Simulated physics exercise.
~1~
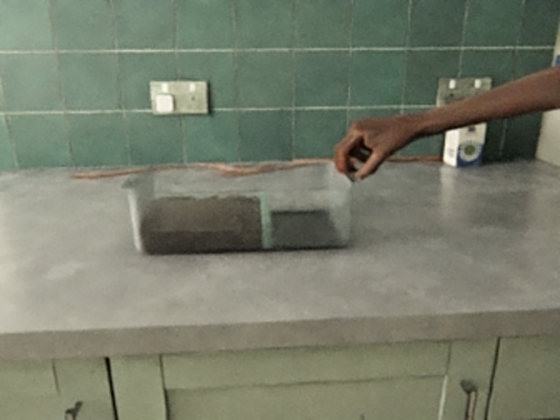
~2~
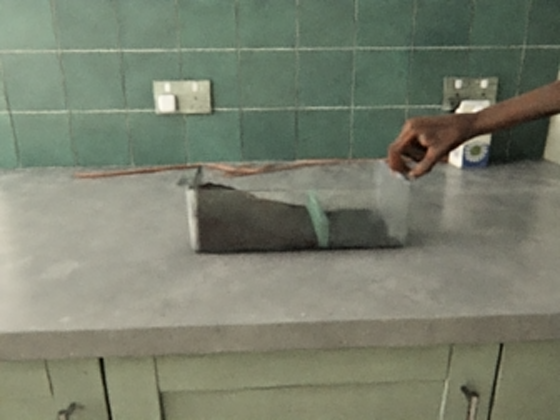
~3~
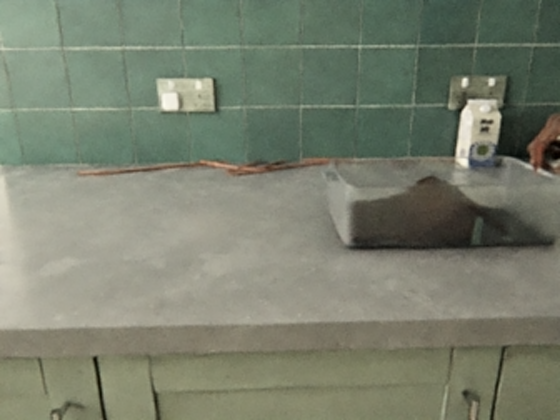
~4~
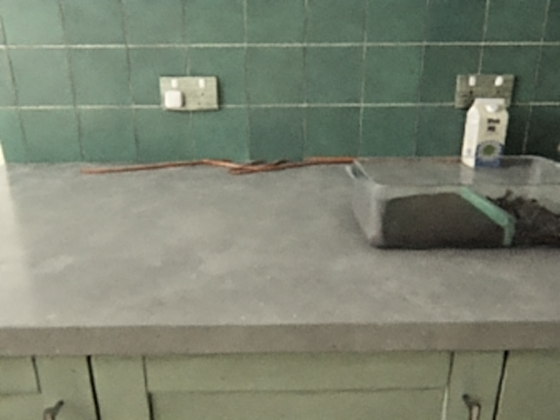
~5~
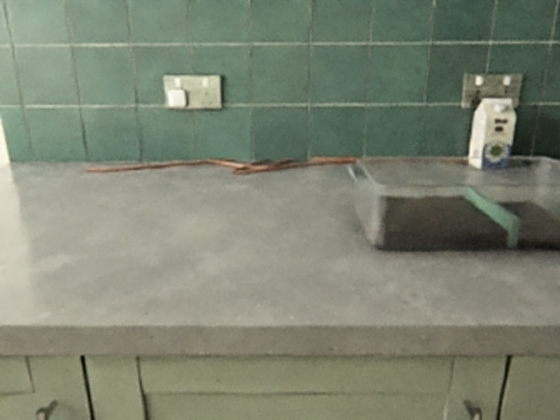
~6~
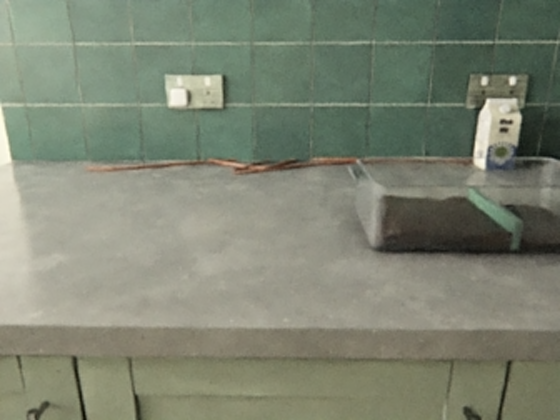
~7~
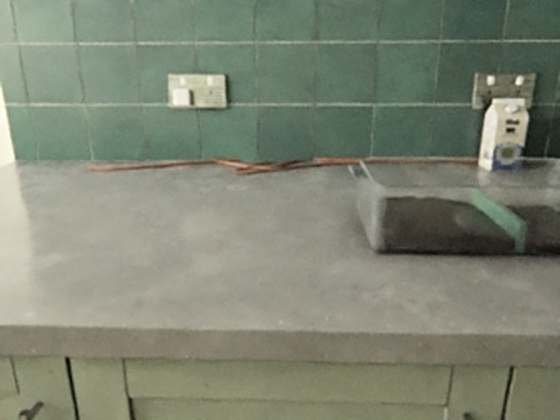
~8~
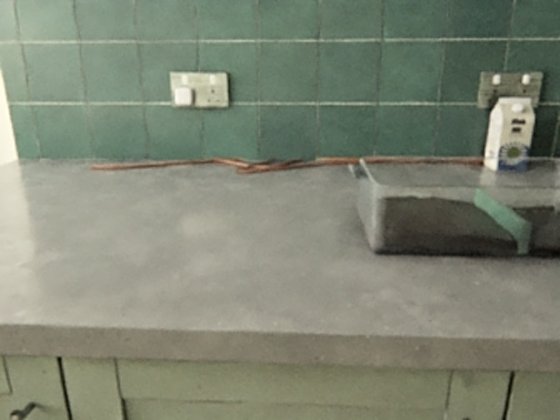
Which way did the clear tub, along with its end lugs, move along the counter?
It moved to the right, drawn along the counter by the hand.
A hand pulled a clear oblong tub of dark liquid to the right along a grey counter, and the liquid sloshed up and over the green divider. The hand went out of view, and the tub settled with dark liquid on both sides.
